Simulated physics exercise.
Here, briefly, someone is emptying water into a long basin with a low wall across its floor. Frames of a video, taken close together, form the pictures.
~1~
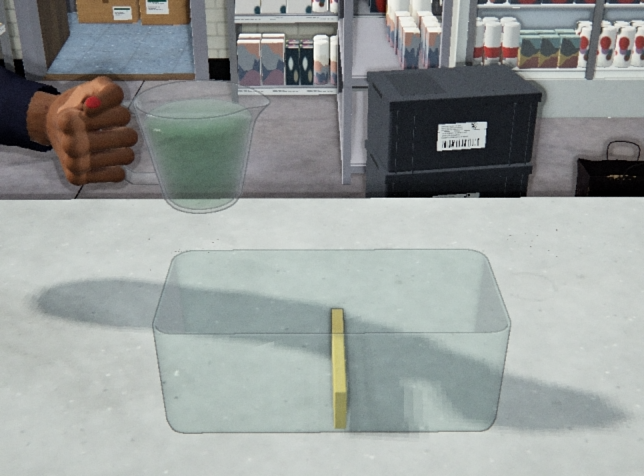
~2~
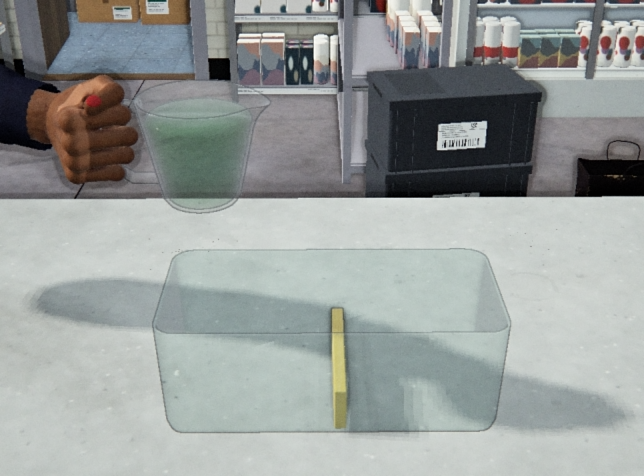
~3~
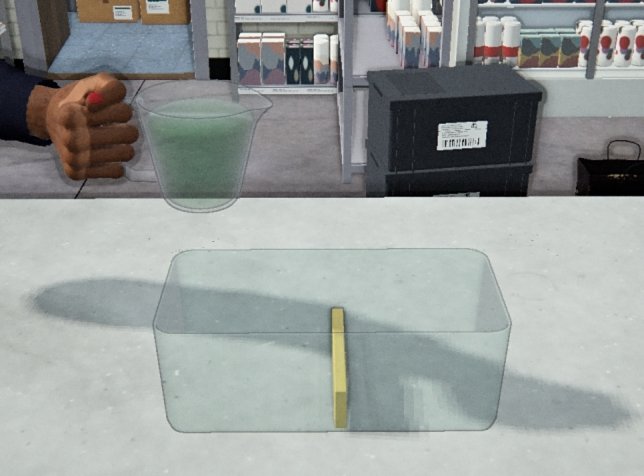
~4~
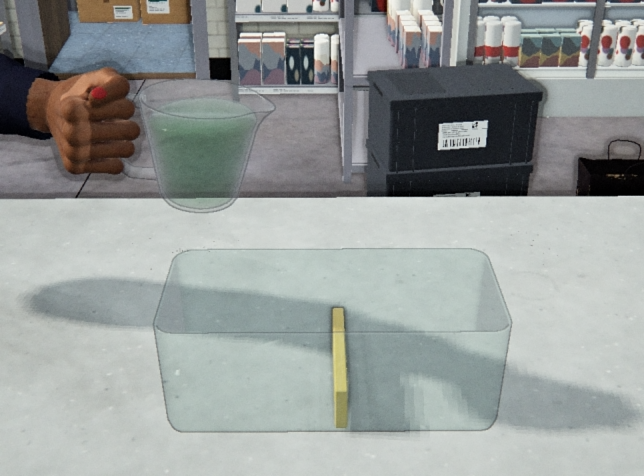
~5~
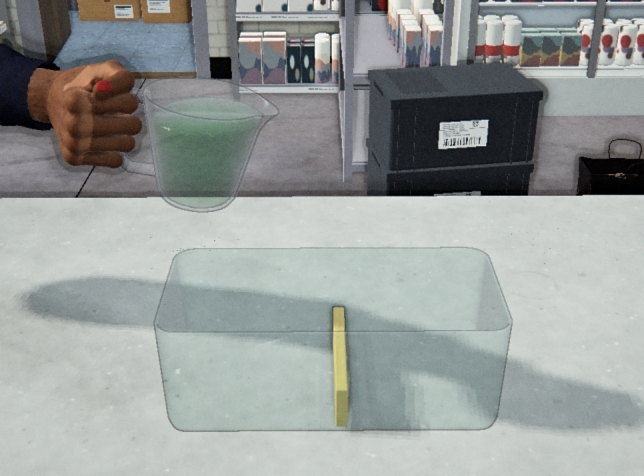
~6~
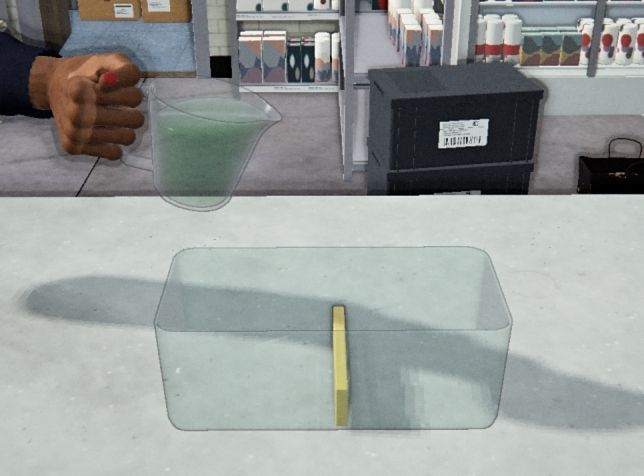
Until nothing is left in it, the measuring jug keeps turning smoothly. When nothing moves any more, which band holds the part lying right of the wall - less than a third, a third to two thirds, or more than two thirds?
The part right of the wall will probably range from one third to two thirds.
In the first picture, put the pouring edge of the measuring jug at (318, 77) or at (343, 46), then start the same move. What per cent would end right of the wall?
It comes to 90 % the first time and 95 % the second.
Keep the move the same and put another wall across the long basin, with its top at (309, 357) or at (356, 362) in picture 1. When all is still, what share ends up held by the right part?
That'd be about 85 percent for the first and about 40 percent for the other.
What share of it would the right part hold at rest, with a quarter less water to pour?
Near 40 parts in a hundred.
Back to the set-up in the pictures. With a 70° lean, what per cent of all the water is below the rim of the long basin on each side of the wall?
Left 0 %, right 15 %.
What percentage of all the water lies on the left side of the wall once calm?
Close to 40 per cent.
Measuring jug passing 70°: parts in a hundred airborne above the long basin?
About 25 per cent.
A moment on, the measuring jug is tipped part way and 59 per cent is still to pour, 2 is left of the wall and 16 right of it.
Next, the measuring jug is tipped right over and 4 per cent is still to pour, 29 is left of the wall and 58 right of it.
Then the measuring jug is tipped right over and 0 per cent is still to pour, 39 is left of the wall and 60 right of it.
Later the measuring jug is tipped right over and 0 per cent is still to pour, 39 is left of the wall and 60 right of it.
At rest 39 per cent lies left of the wall, 60 right of it and 1 outside.
